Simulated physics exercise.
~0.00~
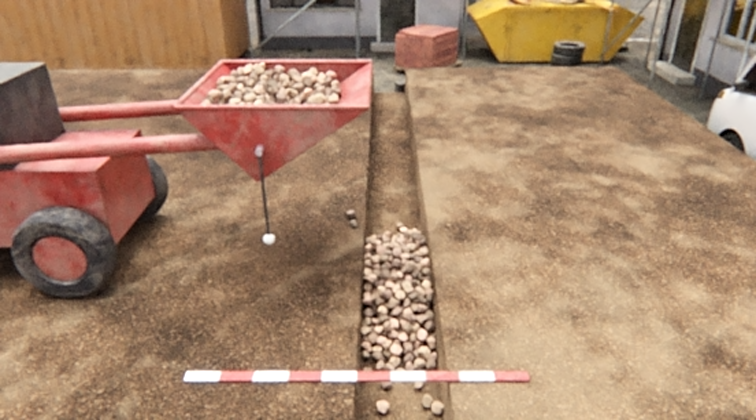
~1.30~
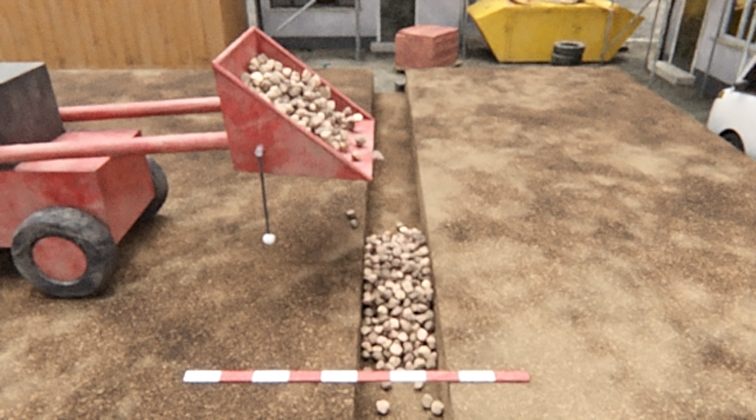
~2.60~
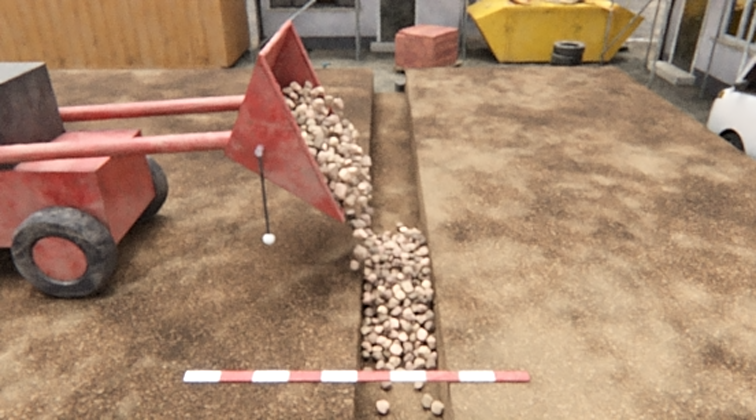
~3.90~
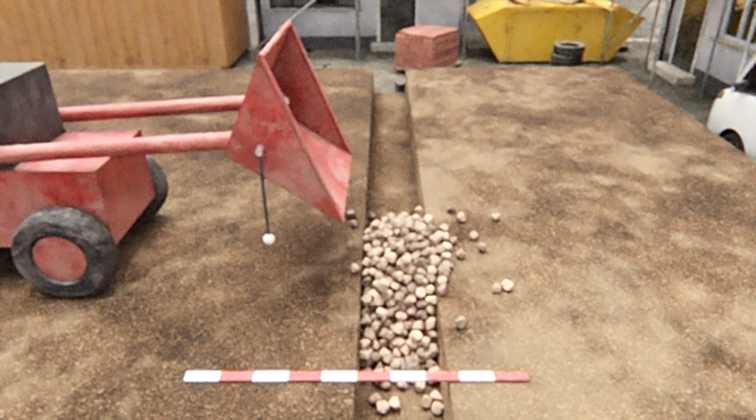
A red loader tipped its bucket of pale stones forward, and they slid out onto the pile already lying in the trench, until the bucket was empty and the trench heaped higher, with a few stones scattered on the ground beyond it.
